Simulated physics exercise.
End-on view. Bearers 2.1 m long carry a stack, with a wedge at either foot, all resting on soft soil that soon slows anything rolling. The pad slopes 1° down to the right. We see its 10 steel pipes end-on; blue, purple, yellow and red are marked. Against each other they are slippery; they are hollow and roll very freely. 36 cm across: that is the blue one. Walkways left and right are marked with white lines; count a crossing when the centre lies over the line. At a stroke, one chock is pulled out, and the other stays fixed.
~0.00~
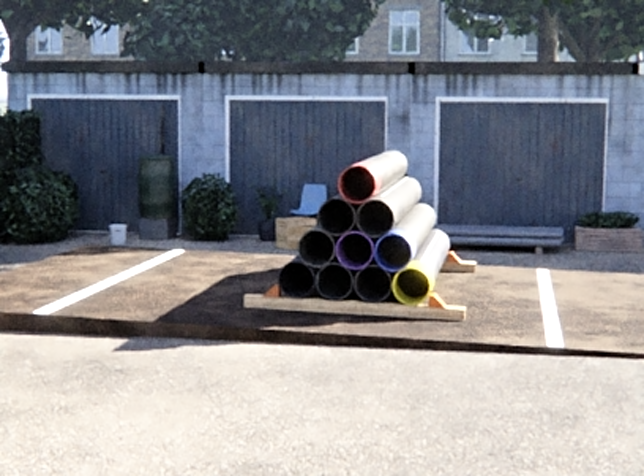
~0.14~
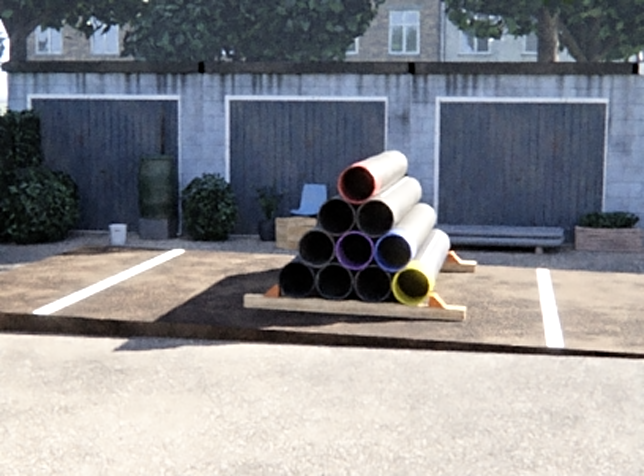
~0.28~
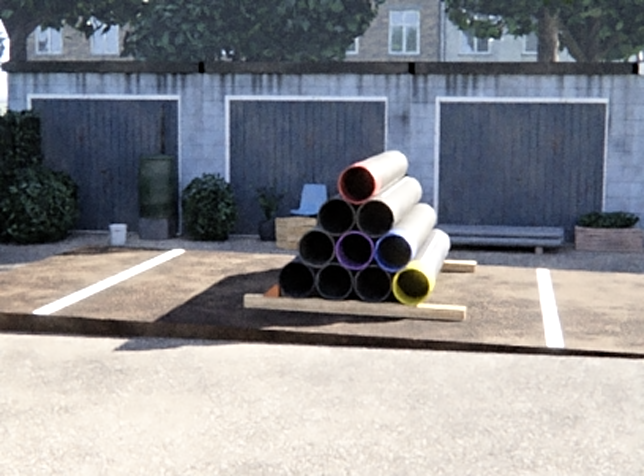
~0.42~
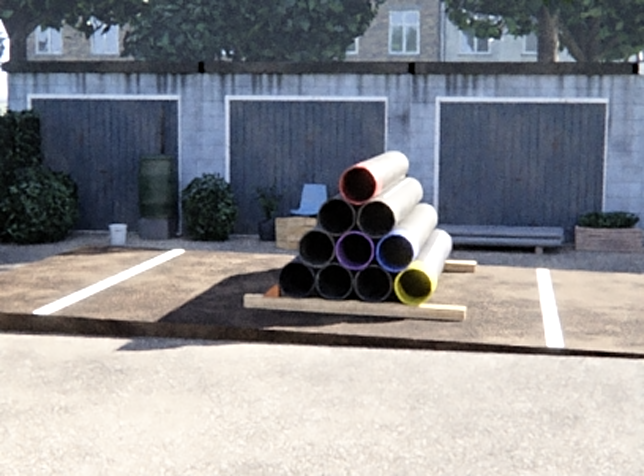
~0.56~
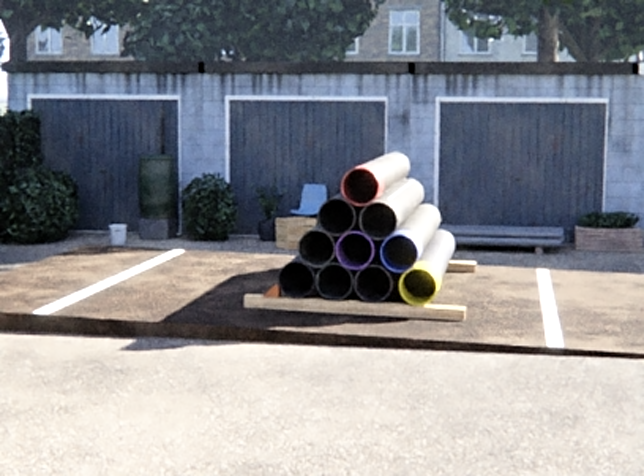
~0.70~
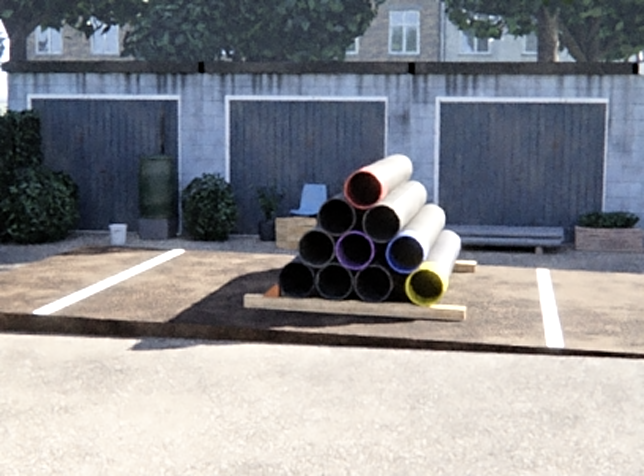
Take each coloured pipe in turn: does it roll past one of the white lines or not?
Blue: It does; purple: It does not; yellow: It does; red: It does.
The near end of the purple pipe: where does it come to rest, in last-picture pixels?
(485, 303), roughly.
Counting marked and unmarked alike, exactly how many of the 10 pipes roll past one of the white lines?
Exactly 4.
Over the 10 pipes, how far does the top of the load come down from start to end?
65 cm.
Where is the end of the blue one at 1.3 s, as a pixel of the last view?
That would be about (450, 288) in pixels.
After 1.3 s, blue is on the bearers, 15 cm from the bearers' right end, rolling right; purple is up on others, 105 cm from the bearers' right end; yellow is off the bearers, 60 cm short of the right line, rolling right; red is up on others, 80 cm from the bearers' right end, rolling right; 0 over a line so far.
After 2.1 s, blue is off the bearers, 60 cm short of the right line, rolling right; purple is up on others, 95 cm from the bearers' right end, rolling right; yellow is past the right line; red is up on others, 25 cm from the bearers' right end, rolling right; 1 over a line so far.
After 2.9 s, blue is off the bearers, 15 cm short of the right line, rolling right; purple is on the bearers, 85 cm from the bearers' right end, rolling right; yellow is past the right line; red is off the bearers, 45 cm short of the right line, rolling right; 1 over a line so far.
After 3.9 s, blue is past the right line; purple is on the bearers, 65 cm from the bearers' right end, rolling right; yellow is past the right line; red is past the right line; 3 over a line so far.
At rest (9.8 s), blue is past the right line; purple is off the bearers, 60 cm short of the right line; yellow is past the right line; red is past the right line; 4 over a line so far.
